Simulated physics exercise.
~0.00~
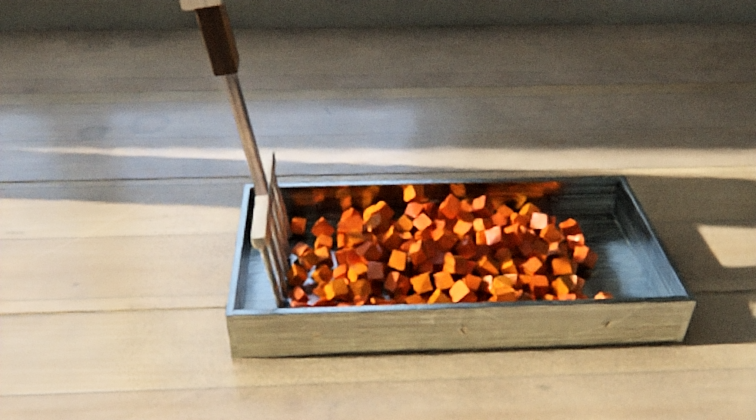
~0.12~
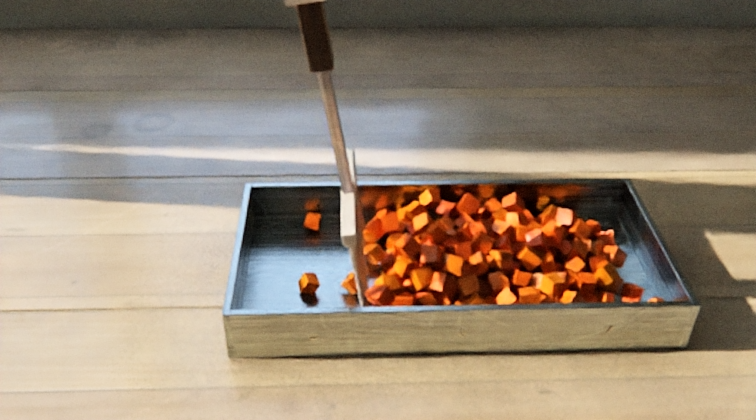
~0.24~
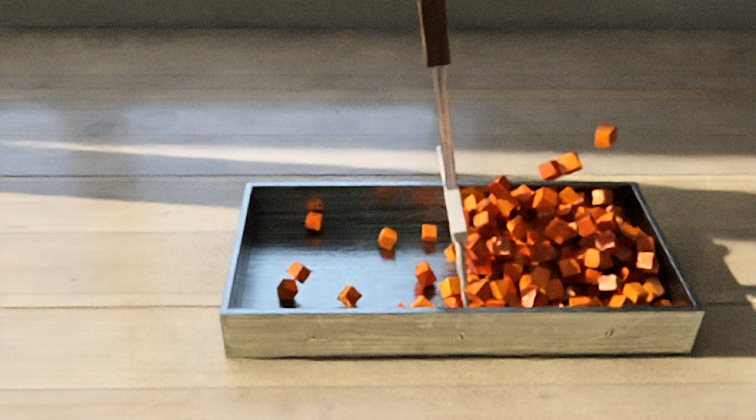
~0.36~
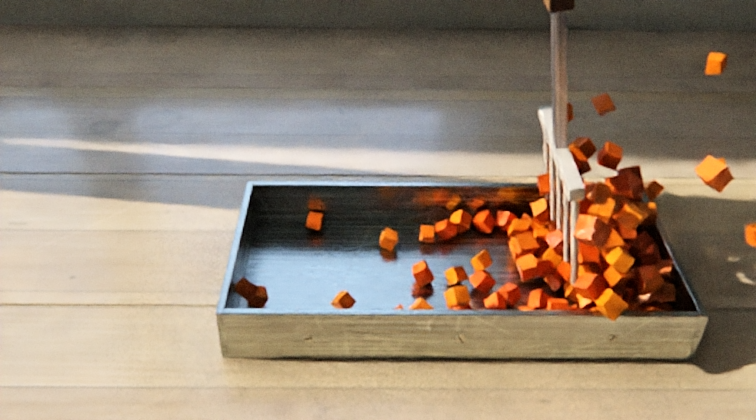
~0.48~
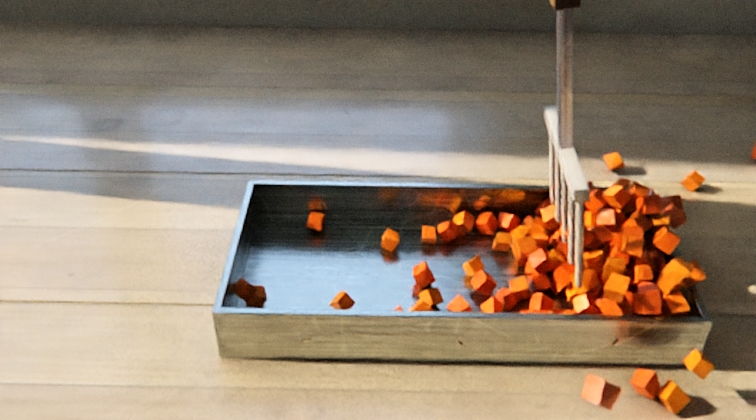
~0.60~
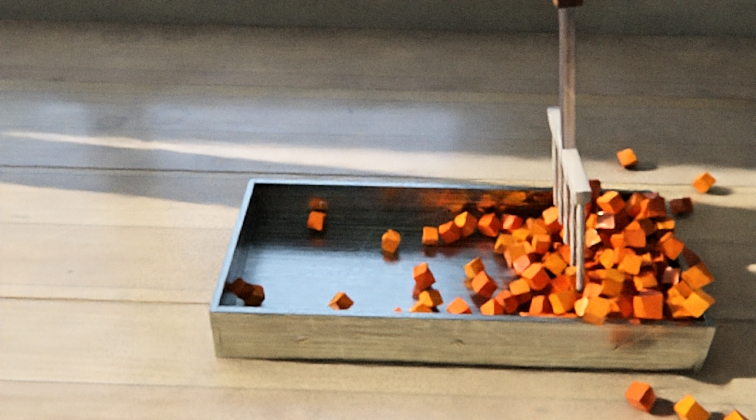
On a pale wooden tabletop streaked with sunlight, a shallow rectangular tin holds a heap of orange vegetable dice, with a rake standing at its left end. The rake sweeps right, pushing the dice ahead of it and leaving a few scattered behind. As the heap crowds against the right end, several pieces fly up and over the rim. The rake then halts short of that end, and some dice slip back around its teeth. Finally, most of the dice lie piled at the right of the tin, while a small number rest outside on the table.
